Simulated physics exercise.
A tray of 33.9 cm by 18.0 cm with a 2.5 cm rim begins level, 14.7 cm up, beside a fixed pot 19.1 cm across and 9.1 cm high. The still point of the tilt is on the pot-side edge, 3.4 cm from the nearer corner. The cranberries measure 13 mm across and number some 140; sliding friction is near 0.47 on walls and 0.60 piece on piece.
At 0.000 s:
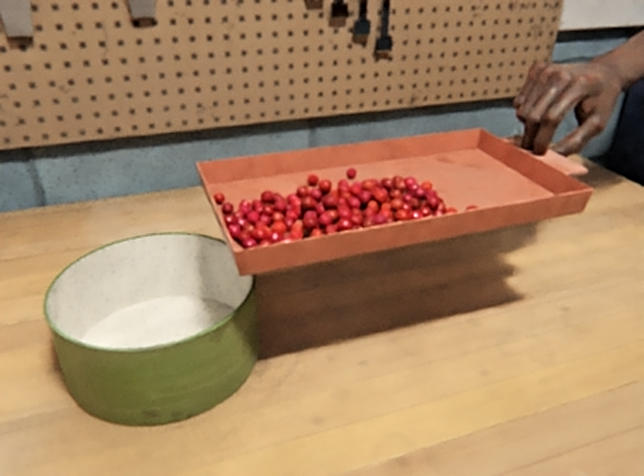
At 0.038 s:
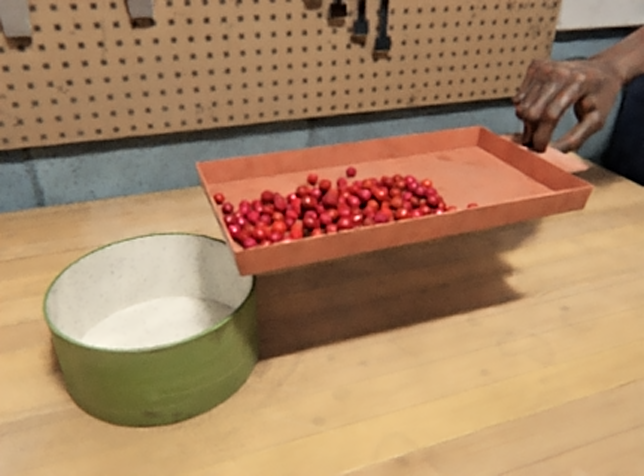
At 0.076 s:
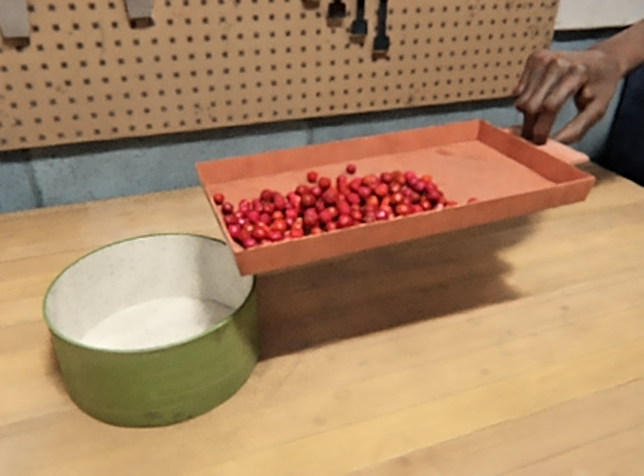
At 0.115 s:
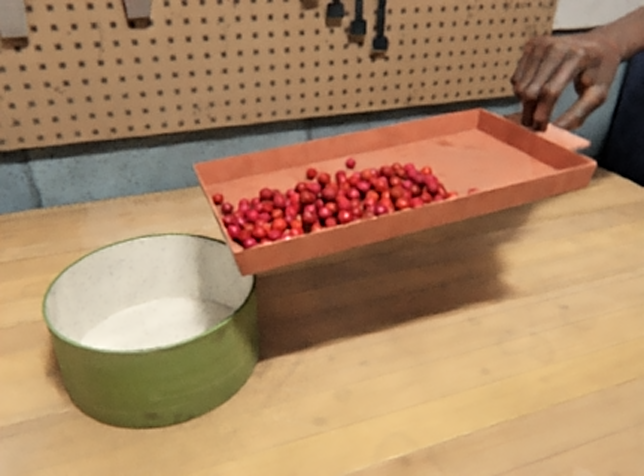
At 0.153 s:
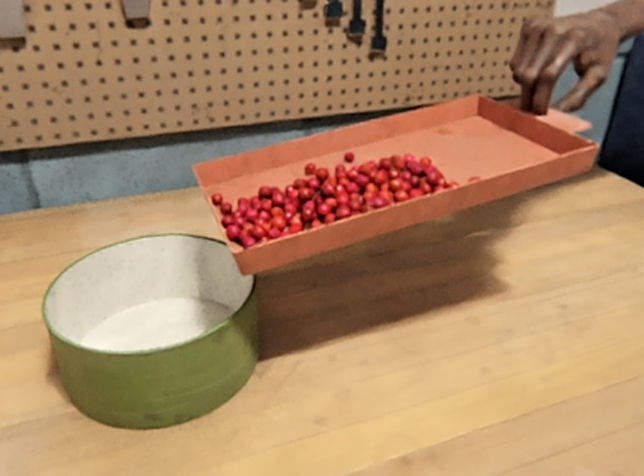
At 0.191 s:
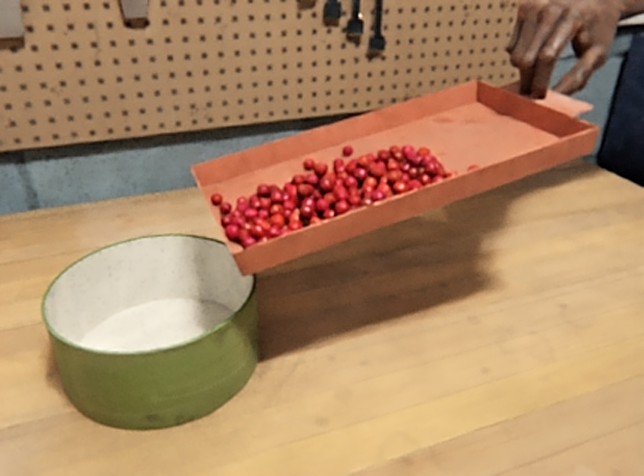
At first, a hand at the right holds a shallow orange-red tray of red cranberries almost level beside a green pot on a wooden table. The hand then raises the tray's right end, slowly and then more steeply, while the end near the pot stays in place and the berries barely shift.
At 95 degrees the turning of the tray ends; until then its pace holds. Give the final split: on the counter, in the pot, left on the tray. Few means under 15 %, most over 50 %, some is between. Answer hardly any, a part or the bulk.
Counter: Hardly any, pot: The bulk, tray: Hardly any.
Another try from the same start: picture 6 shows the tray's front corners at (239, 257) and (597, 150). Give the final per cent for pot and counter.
Pot 5, counter 95.
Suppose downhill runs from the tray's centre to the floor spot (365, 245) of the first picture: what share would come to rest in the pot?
About 0 per cent.
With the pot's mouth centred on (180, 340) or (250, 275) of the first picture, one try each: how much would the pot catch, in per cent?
About 50 and 65 per cent.
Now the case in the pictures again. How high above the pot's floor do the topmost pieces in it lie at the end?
Some 2.5 cm.
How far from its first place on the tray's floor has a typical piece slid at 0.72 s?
Roughly 4 cm.
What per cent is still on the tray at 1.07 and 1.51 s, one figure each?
About 95, 35.
After 0.72 s, tilt 51 degrees; the tray holds 100 %, the pot 0 %.
After 1.07 s, tilt 77 degrees; the tray holds 95 %, the pot 5 %.
Then, at 1.51 s, tilt 95 degrees; the tray holds 35 %, the pot 55 %.
In the end, at 2.4 s, counter 0 %, pot 100 %, tray 0 %.
